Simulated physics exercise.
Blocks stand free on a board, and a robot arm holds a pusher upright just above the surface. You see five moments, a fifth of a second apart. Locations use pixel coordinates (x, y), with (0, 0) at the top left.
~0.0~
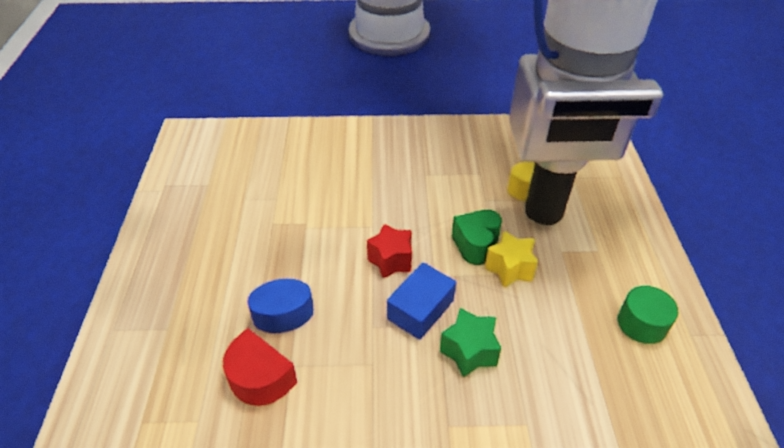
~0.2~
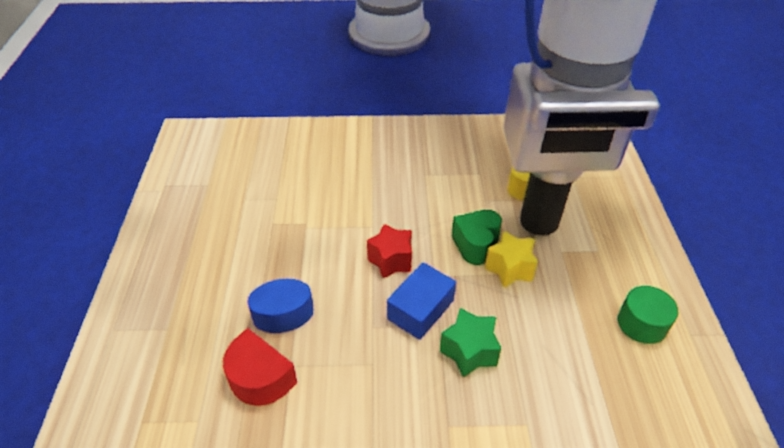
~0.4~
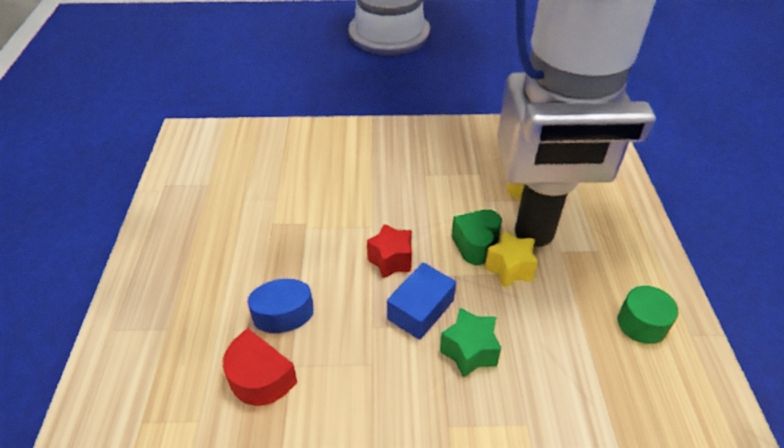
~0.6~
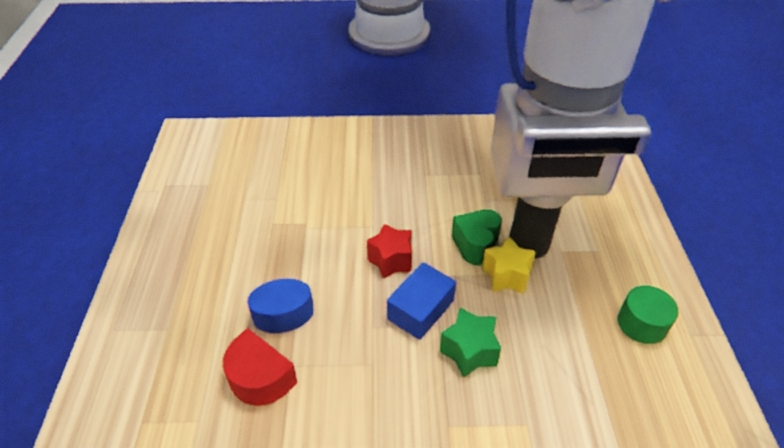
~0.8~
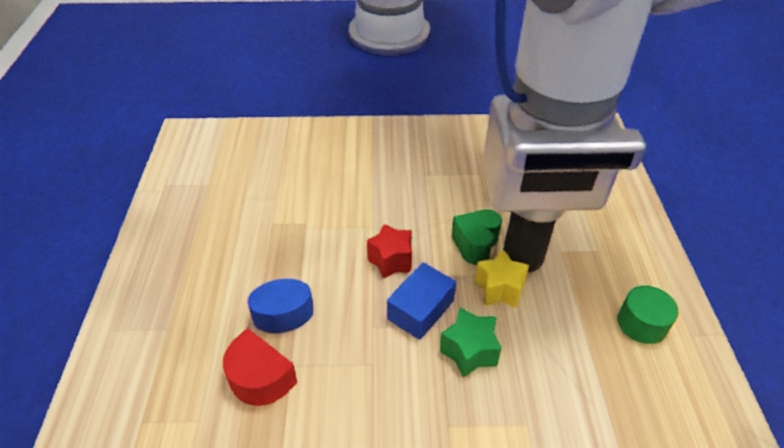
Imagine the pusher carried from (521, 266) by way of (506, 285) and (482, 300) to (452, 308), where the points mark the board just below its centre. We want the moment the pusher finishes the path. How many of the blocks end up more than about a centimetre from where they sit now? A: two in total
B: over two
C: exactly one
Correct choice: B.
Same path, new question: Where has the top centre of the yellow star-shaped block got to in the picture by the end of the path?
Its top centre lands on (445, 323).
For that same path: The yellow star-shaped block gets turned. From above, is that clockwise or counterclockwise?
In a top view, it turns counterclockwise.
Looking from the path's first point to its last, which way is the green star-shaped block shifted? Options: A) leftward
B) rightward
I'll go with A - leftward.
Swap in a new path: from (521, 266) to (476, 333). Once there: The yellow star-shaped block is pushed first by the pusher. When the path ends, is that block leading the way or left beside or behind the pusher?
I predict the pusher still has it in front.
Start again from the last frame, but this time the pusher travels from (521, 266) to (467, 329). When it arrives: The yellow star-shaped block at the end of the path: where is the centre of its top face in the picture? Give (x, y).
I expect it at (444, 338).
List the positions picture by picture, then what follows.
Tip of the pusher at (544, 211), middles of tops, blue oblong at (422, 290), green star-shaped block at (473, 332), green heart block at (479, 225), yellow star-shaped block at (515, 249), in the first picture.
Pusher at (539, 221), nothing pushed, in the second picture.
Pusher at (534, 232), nothing pushed, in the third picture.
Pusher at (529, 244), yellow star-shaped block at (511, 256), in the fourth picture.
Pusher at (523, 257), blue oblong at (422, 290), green star-shaped block at (473, 332), green heart block at (479, 225), yellow star-shaped block at (504, 270), in the fifth picture.
What follows on the original path. Halfway along, pusher at (496, 285); green star-shaped block at (468, 340); yellow star-shaped block at (475, 300).
At the end, pusher at (453, 299); blue oblong at (401, 292); green star-shaped block at (456, 365), turned 35° anticlockwise; green heart block unmoved; yellow star-shaped block at (445, 323), turned 25° anticlockwise.
